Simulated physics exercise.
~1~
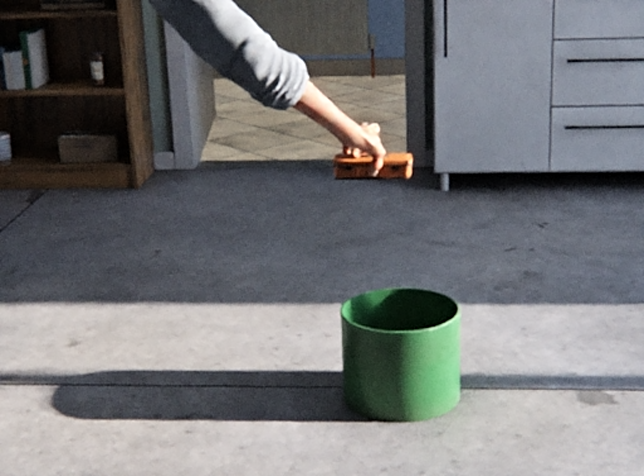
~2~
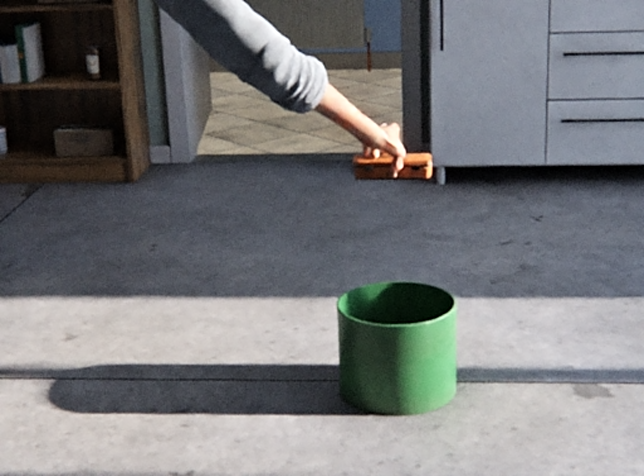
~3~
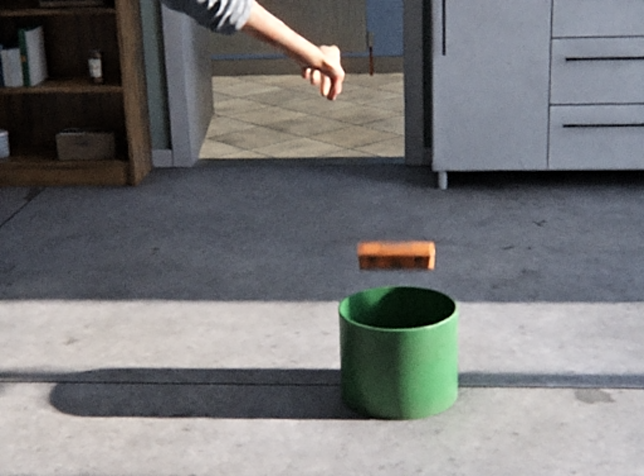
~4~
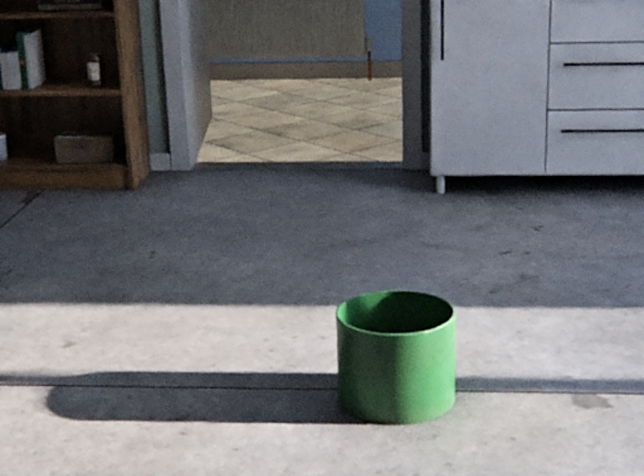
In a room with a concrete floor, a bookshelf and pale drawers, a hand holds an orange case above a green bucket, shifts it slightly right and lets go. The hand draws back as the case drops, and the case lands inside the bucket, out of sight.
